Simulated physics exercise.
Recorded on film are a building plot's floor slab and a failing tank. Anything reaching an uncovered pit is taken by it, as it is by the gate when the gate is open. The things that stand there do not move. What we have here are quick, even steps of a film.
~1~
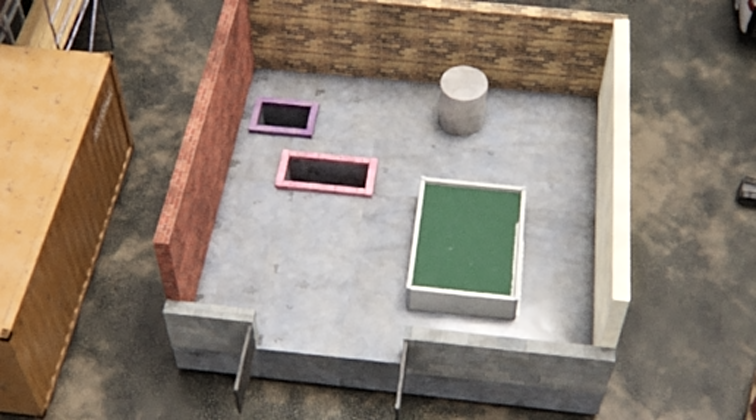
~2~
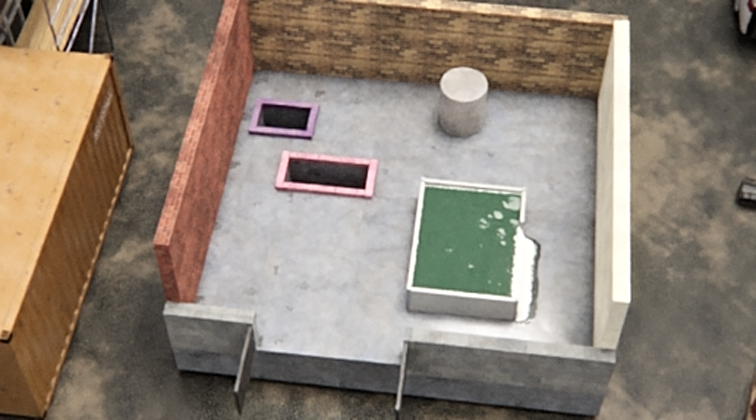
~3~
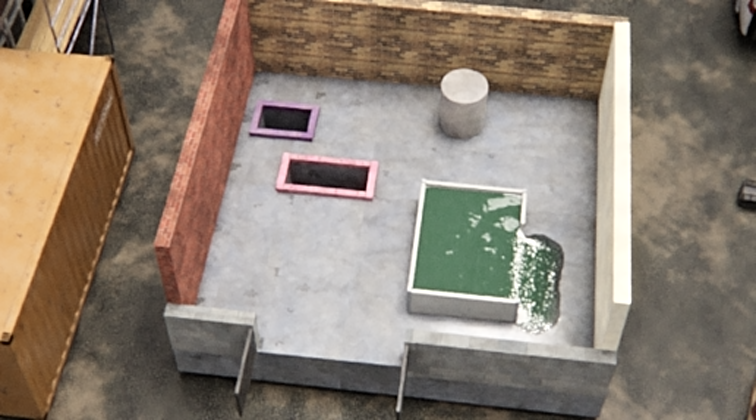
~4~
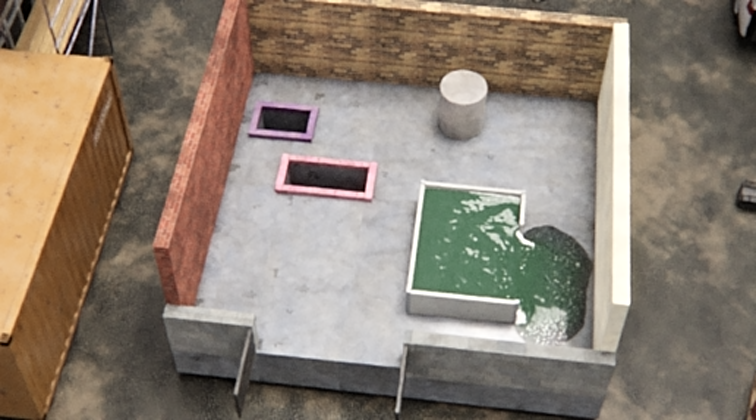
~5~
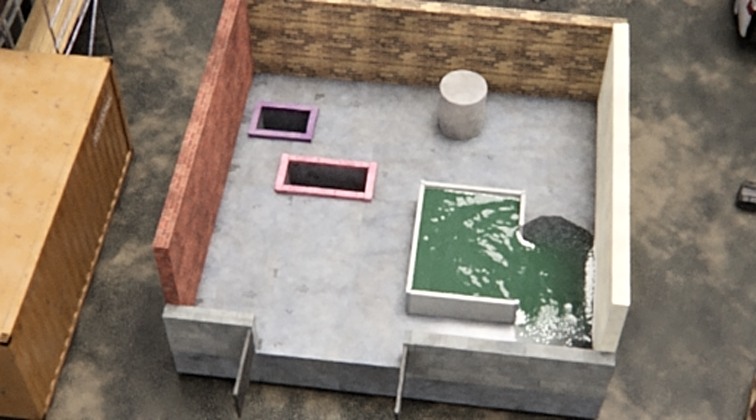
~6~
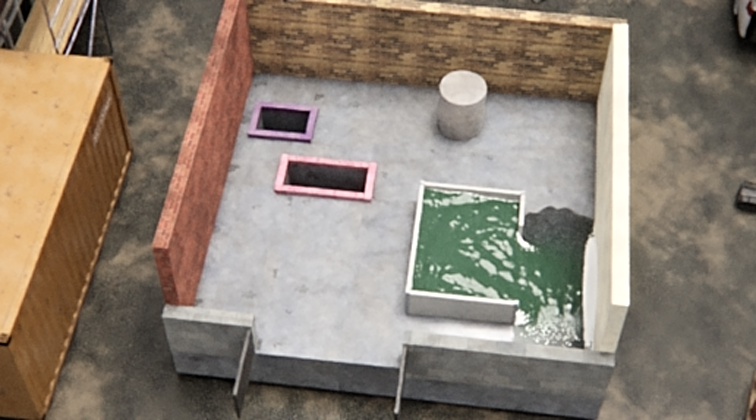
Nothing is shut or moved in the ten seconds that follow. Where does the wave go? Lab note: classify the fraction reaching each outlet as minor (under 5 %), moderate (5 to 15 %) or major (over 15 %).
Fractions by outlet: Gate moderate; purple pit minor; pink pit minor.
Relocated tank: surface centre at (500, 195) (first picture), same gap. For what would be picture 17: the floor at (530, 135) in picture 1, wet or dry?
There: Covered.
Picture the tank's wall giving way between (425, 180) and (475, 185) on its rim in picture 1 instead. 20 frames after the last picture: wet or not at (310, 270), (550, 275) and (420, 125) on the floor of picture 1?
The first would be still unwetted, the second still unwetted and the third drenched.
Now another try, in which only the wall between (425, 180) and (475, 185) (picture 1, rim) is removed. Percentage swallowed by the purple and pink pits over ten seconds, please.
Near enough: Purple 6 percent, pink 0 percent.
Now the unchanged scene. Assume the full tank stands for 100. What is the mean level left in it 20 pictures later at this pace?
I make it 32 per cent.
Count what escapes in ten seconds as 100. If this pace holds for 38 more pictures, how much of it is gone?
I get 50 percent.
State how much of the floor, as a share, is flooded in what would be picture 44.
My guess is around 75 in a hundred.
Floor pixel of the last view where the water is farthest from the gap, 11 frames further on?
My guess is roughly (589, 117).
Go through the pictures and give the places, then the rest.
In the first frame, the tank at (468, 239) is whole and still.
In the second frame, water pours out at (516, 273) and has run to (531, 242).
In the third frame, the front is at (538, 329), out from the gap at (516, 276).
In the fourth frame, the front is at (570, 333), out from the gap at (515, 277).
In the fifth frame, the front is at (591, 342), out from the gap at (515, 278).
In the sixth frame, the front is at a hidden place, out from the gap at (514, 278).
A moment on, water covers 10 % of the floor; the gate 0 %, the purple pit 0 %, the pink pit 0 %.
Next, water covers 25 % of the floor; the gate 0 %, the purple pit 0 %, the pink pit 0 %.
Then, water covers 50 % of the floor; the gate 0 %, the purple pit 0 %, the pink pit 0 %.
Later, water covers 75 % of the floor; the gate 5 %, the purple pit 0 %, the pink pit 0 %.
In the end, water covers 95 % of the floor; the gate 9 %, the purple pit 0 %, the pink pit 0 %.
